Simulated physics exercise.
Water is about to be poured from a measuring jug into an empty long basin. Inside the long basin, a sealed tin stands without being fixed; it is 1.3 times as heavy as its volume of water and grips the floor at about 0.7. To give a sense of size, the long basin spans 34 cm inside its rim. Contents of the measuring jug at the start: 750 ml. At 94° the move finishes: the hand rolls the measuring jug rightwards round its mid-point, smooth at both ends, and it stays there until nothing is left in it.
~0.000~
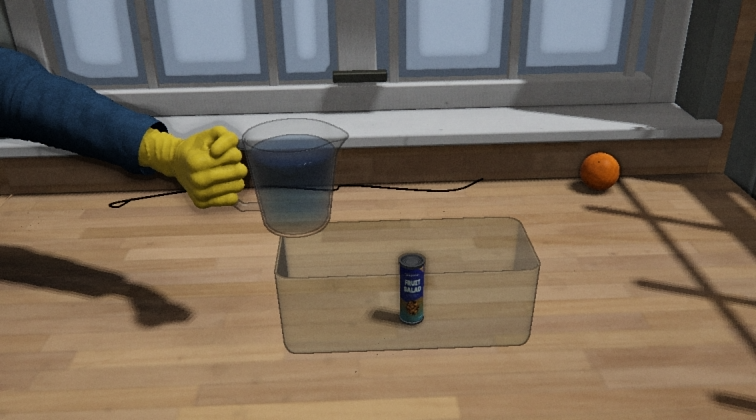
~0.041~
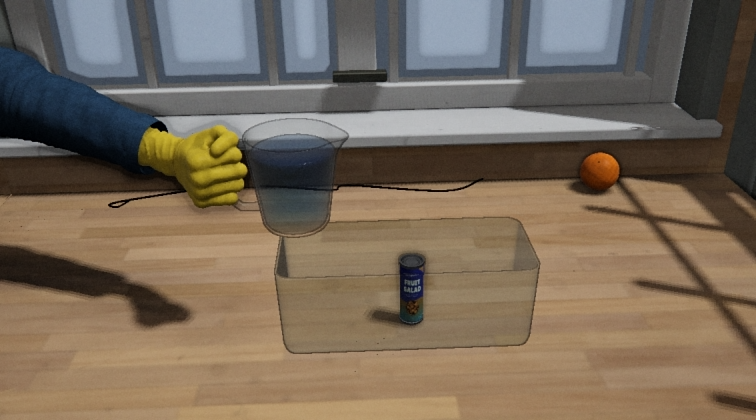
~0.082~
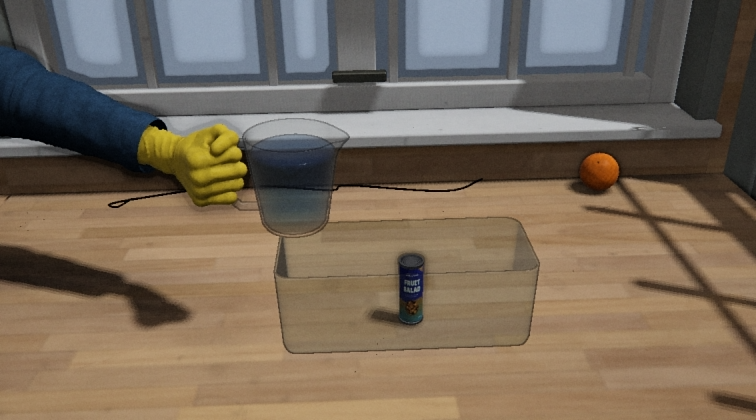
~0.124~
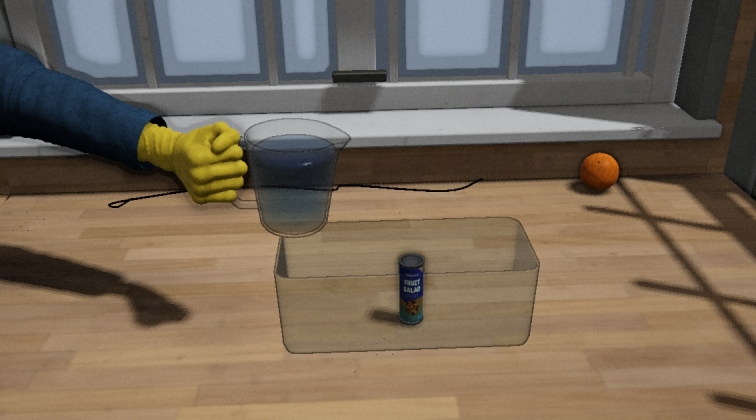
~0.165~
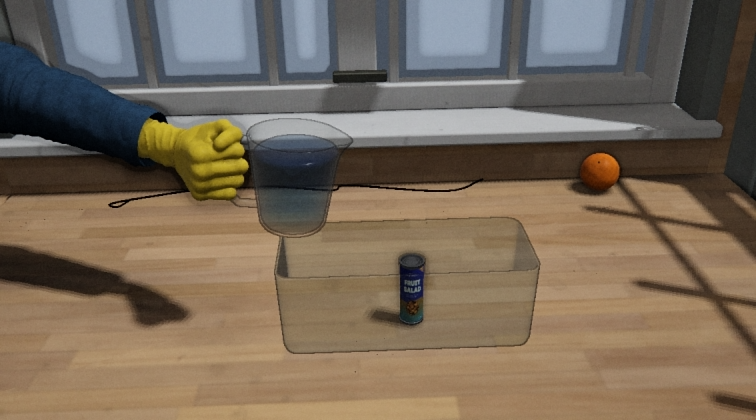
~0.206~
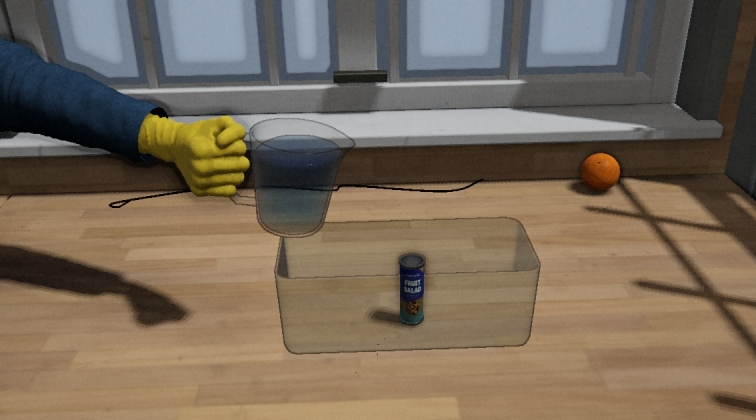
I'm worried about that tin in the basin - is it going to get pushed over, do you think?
It gets tipped over.
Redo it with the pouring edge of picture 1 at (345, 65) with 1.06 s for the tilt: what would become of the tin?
Then the tin remains standing.
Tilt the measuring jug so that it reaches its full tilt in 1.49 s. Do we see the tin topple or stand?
Then the tin tumbles.
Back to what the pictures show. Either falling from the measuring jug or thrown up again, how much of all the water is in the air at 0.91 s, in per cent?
14 in a hundred, give or take.
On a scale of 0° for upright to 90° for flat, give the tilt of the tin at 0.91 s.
Looks like some 0 degrees from vertical upright.
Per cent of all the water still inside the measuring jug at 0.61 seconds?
Around 82 percent.
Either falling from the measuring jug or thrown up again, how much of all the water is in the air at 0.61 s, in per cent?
Around 14 percent.
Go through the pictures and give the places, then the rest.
In the first frame, tilt 0°; pouring edge (349, 134); surface from (250, 148) to (337, 146); the long basin's rim runs from (279, 251) to (529, 243); the tin's top is at (412, 263).
In the second frame, tilt 0°; pouring edge (349, 135); surface from (250, 148) to (337, 146).
In the third frame, tilt 1°; pouring edge (349, 136); surface from (250, 148) to (337, 147).
In the fourth frame, tilt 3°; pouring edge (351, 137); surface from (251, 148) to (338, 148).
In the fifth frame, tilt 6°; pouring edge (353, 140); surface from (253, 147) to (340, 147).
In the sixth frame, tilt 8°; pouring edge (356, 143); surface from (254, 149) to (343, 148).
Then, 0.61 s in, the tilt is 58° and 82 per cent is still to pour; the tin stands where it began.
Then, 0.91 s in, the tilt is 89° and 35 per cent is still to pour; the tin stands where it began.
Then, 1.22 s in, the tilt is 94° and 5 per cent is still to pour; the tin lies on its side.
Then, 1.56 s in, the tilt is 94° and 0 per cent is still to pour; the tin lies on its side.
Finally, the tin lies on its side.
